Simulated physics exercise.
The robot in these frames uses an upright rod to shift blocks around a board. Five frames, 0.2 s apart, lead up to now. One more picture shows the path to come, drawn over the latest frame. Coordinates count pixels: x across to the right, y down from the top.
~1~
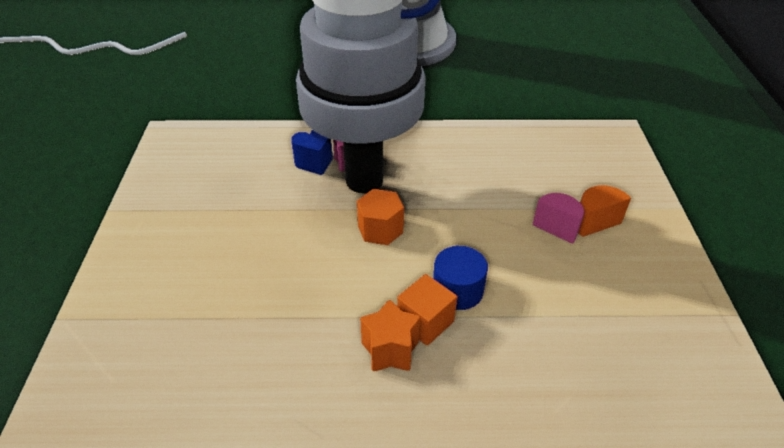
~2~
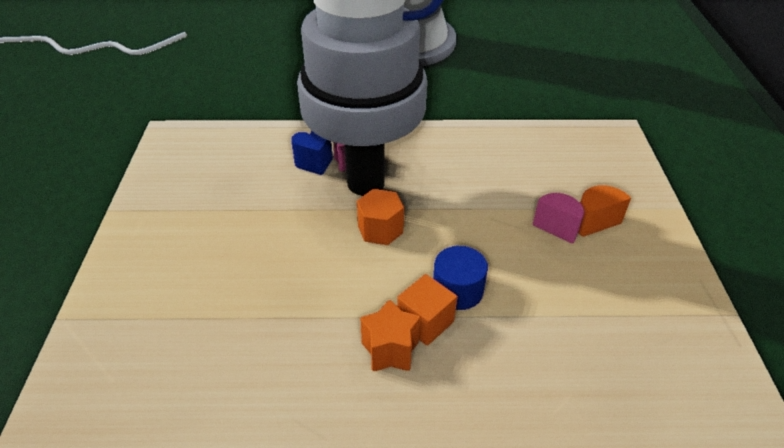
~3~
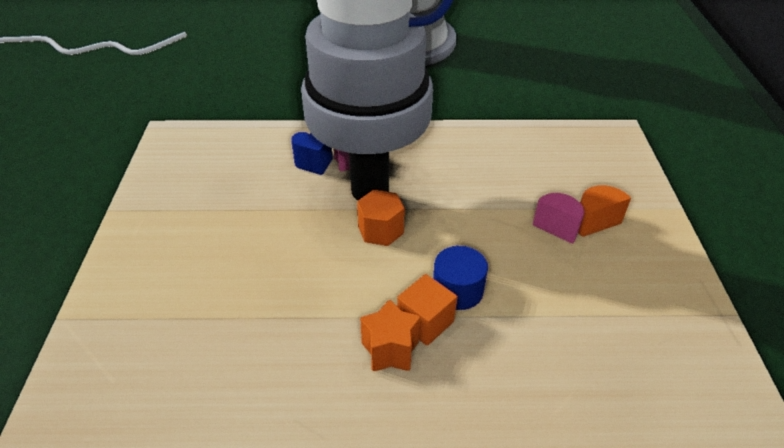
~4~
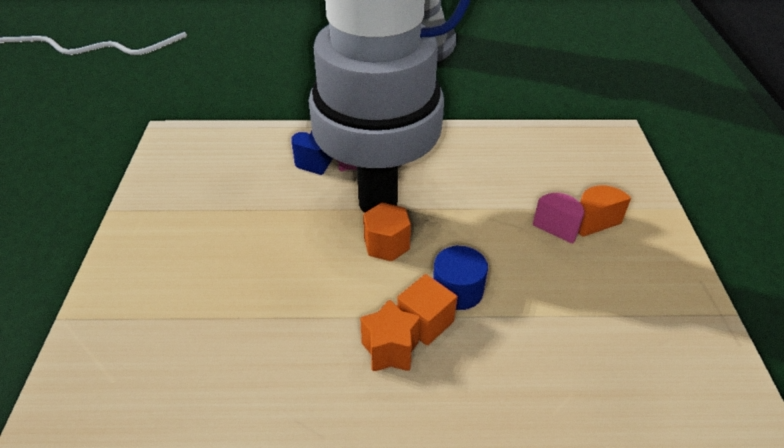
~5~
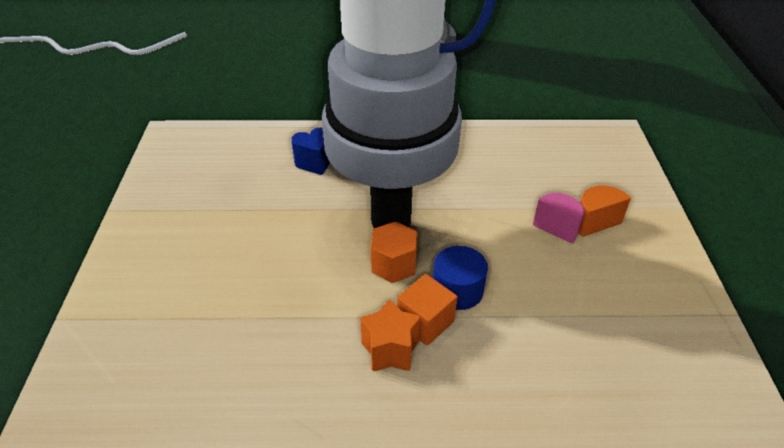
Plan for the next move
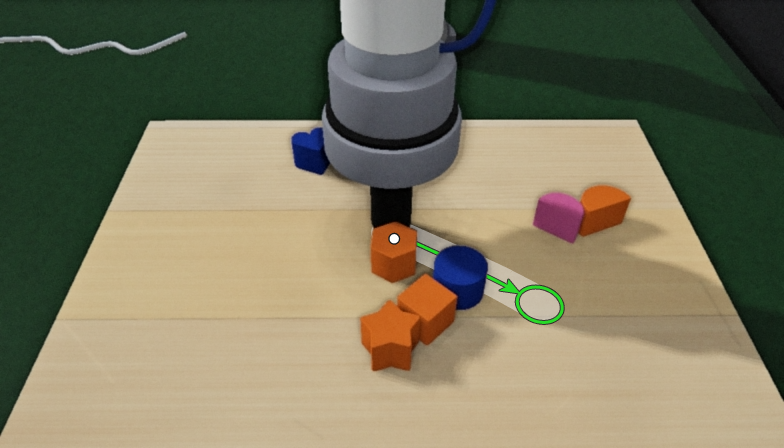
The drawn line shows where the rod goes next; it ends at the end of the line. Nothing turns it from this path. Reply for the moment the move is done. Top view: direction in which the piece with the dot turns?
Clockwise, from overhead.
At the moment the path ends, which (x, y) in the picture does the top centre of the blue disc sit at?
I'd expect the centre of its top face to be at (483, 290).
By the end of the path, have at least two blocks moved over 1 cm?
My answer is yes.
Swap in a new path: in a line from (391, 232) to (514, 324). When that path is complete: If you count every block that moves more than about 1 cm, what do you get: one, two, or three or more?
My forecast: 2.
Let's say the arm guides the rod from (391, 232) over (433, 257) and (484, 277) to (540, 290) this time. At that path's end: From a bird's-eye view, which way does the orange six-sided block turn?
Viewed from above, clockwise.
The line goes from (391, 232) via (438, 253) and (488, 277), ending at (540, 304); the dot is on the orange six-sided block.
What follows on the original path. One third of the way, rod (439, 243); orange six-sided block (403, 250), turned 50° clockwise.
Two thirds of the way, rod (491, 267); orange six-sided block (403, 250), turned 50° clockwise; blue disc (482, 287).
At the end, rod (543, 294); orange six-sided block (403, 250), turned 50° clockwise; orange square piece unmoved; blue disc (483, 290).
